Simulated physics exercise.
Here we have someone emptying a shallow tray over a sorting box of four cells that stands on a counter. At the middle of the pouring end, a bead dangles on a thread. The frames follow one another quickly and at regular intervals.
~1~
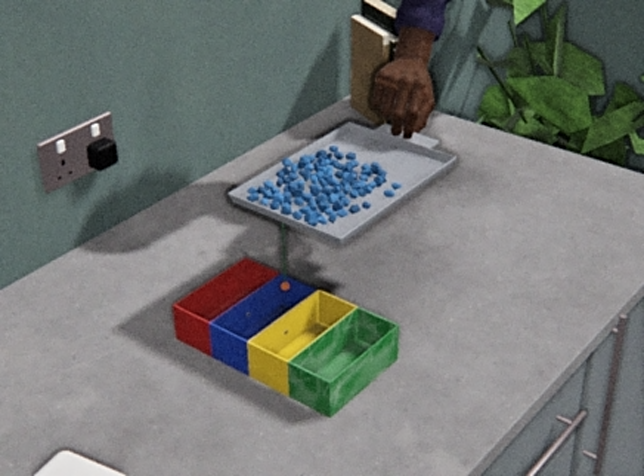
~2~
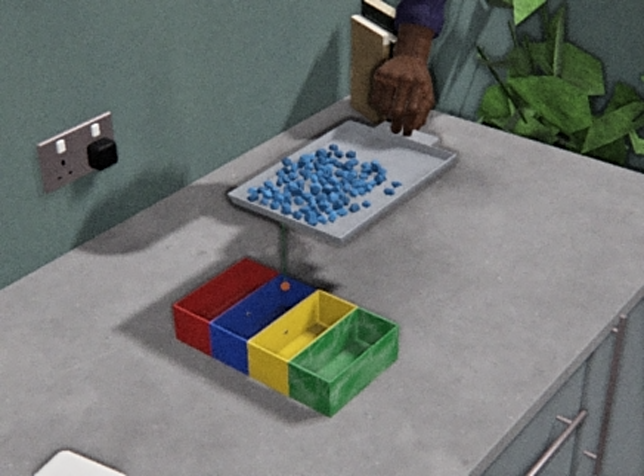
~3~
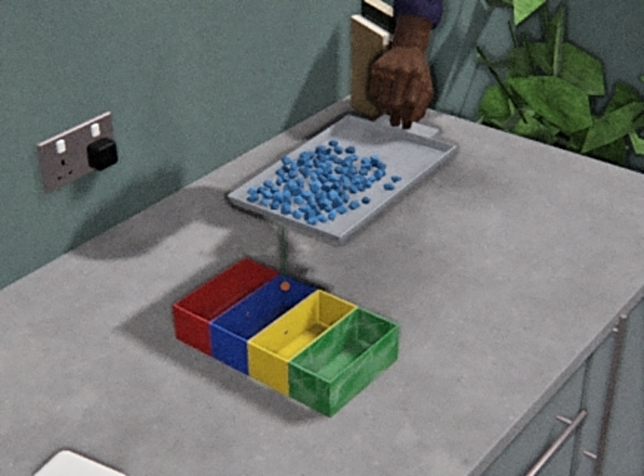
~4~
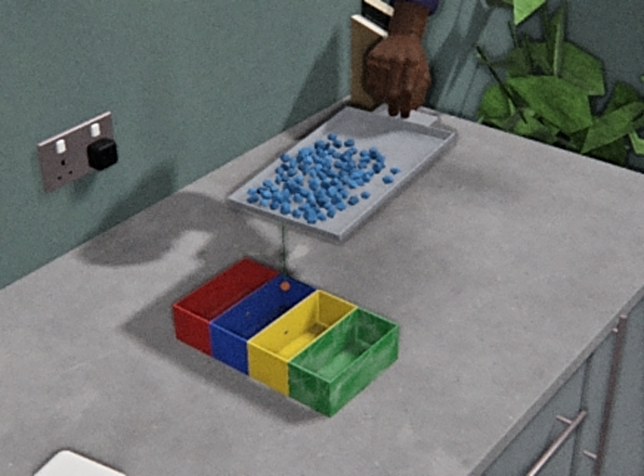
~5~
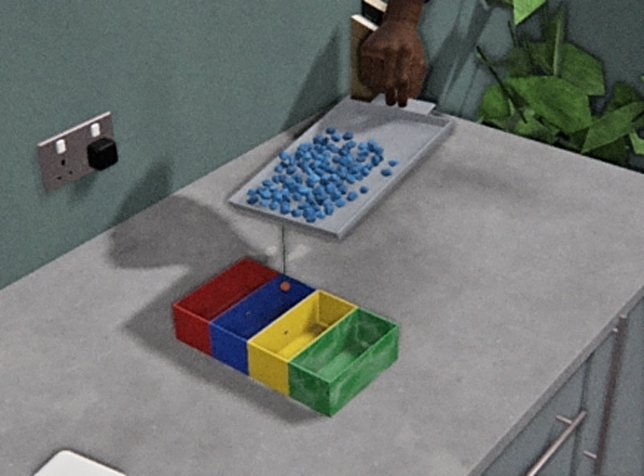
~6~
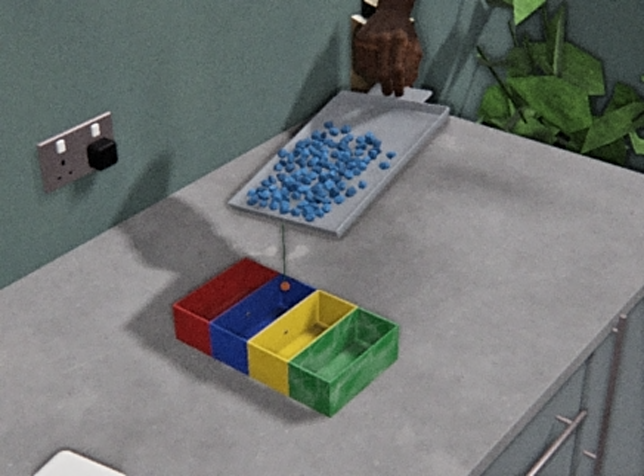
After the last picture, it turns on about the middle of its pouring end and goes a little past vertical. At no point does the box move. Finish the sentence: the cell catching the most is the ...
... Red cell.
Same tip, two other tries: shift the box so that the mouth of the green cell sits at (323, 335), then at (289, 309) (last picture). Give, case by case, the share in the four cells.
Around 100 then around 100 per cent.
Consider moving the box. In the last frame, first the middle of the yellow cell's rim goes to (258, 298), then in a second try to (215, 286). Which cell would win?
Result 1: That blue cell. Result 2: That yellow cell.
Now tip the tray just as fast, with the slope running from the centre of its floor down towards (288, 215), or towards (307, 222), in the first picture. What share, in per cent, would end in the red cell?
I'd put it at some 20 % and then some 10 %.
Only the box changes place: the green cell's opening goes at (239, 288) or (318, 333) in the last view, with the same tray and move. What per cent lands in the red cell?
The first try yields 0% and the second yields 50%.
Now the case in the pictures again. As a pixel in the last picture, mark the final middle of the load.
(228, 314).
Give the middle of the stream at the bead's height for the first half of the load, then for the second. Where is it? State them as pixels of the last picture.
(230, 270), then (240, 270).
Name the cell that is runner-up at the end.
The runner-up: The blue one.
Soon after the last picture, tray tipped steeply; nearly all on the tray; a stray few falling or outside the box.
A little later, tray tipped right over; a small part on the tray; about two thirds in the red cell; a small part in the blue cell; about a quarter falling or outside the box.
Later still, tray tipped past a quarter turn; most in the red cell; a small part in the blue cell; a small part falling or outside the box.
At rest, tray tipped past a quarter turn; most in the red cell; a small part in the blue cell; none in the green cell; none in the yellow cell; a small part outside the box.
